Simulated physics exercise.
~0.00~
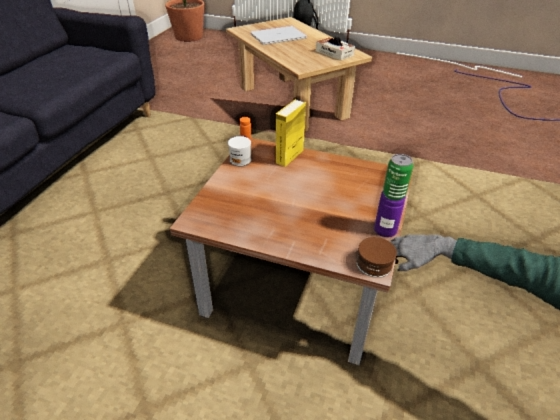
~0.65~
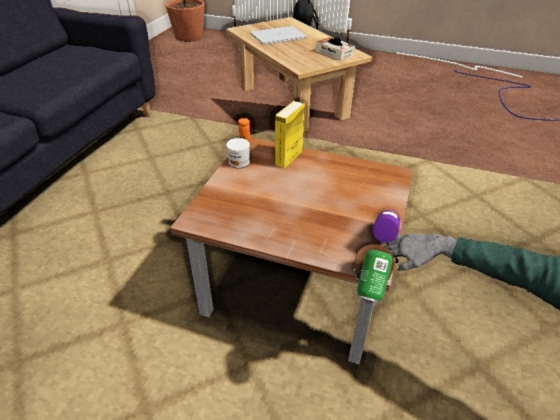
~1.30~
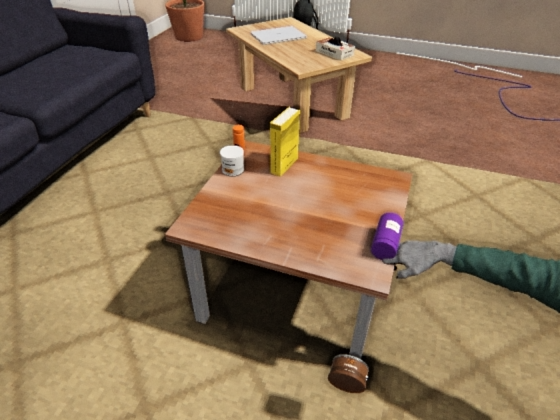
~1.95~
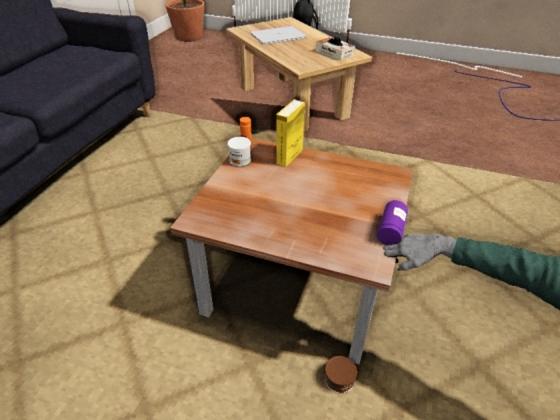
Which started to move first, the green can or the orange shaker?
The green can moved first, toppling over at the table's near edge while the orange shaker was still in its place. The shaker only shifted a little afterwards.
